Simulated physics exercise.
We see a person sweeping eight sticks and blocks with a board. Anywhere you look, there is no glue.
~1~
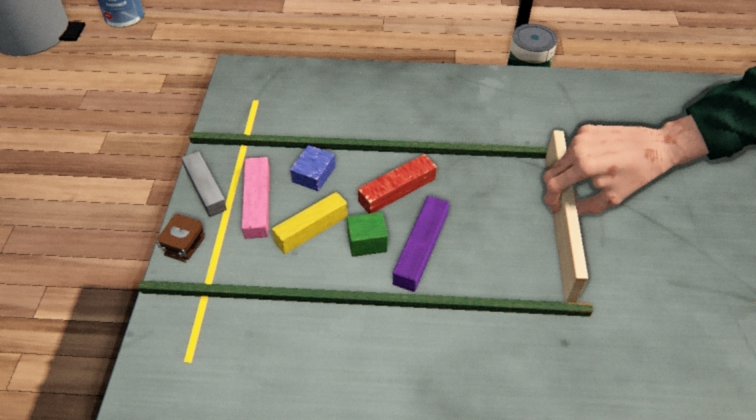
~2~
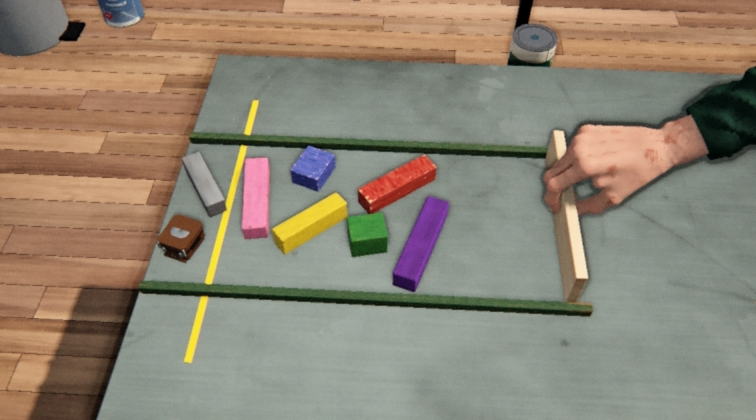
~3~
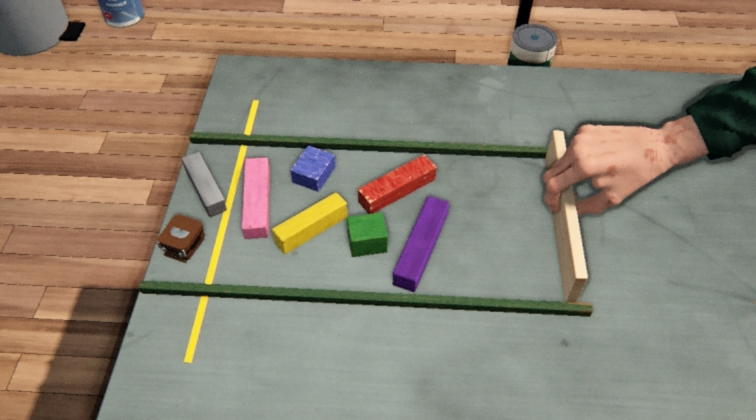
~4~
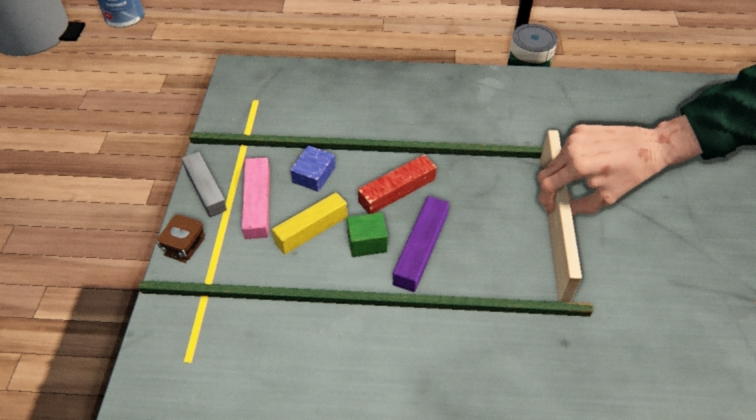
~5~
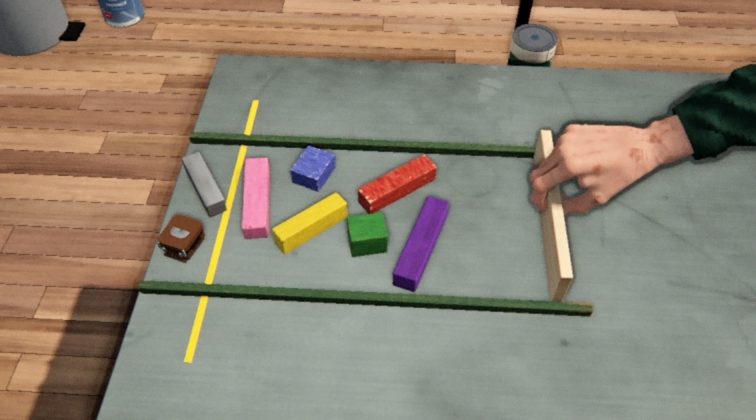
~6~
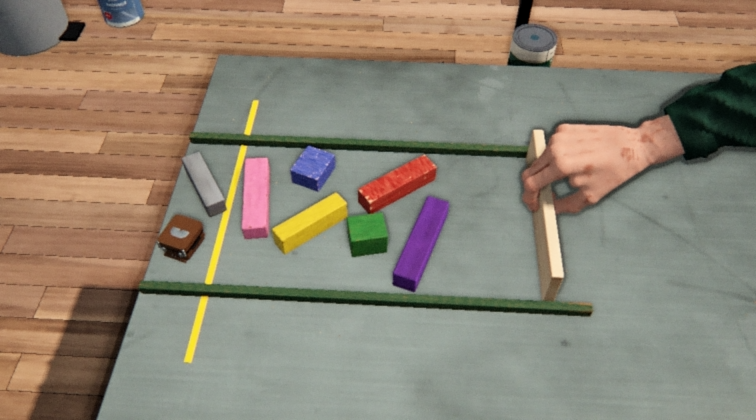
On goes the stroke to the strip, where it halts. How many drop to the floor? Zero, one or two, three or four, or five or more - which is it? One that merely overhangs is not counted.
The count of pieces that drop is three or four, then.
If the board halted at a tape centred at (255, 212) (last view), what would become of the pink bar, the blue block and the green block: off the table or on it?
The pink bar does not fall, the blue block does not fall, the green block does not fall.
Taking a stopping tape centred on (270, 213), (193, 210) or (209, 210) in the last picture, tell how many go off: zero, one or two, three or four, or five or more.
Result per tape, as listed: None; at least five; three to four.
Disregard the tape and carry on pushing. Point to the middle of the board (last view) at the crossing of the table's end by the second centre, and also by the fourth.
(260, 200), later (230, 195).
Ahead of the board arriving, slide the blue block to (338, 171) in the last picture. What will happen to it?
If so, it stays where it is.
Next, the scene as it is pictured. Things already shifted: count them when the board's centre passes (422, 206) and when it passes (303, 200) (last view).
2 by the first point, 7 by the second.
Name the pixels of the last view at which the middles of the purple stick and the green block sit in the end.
Final positions: Near (207, 233); near (177, 230).
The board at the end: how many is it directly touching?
All in all, 2.
A little later, none off yet; brown case at rest near (183, 239); grey stick at rest near (204, 184); pink bar at rest near (256, 197).
When it is over, the number that fall off is three or four; down, yellow bar, pink bar, grey stick and brown case.
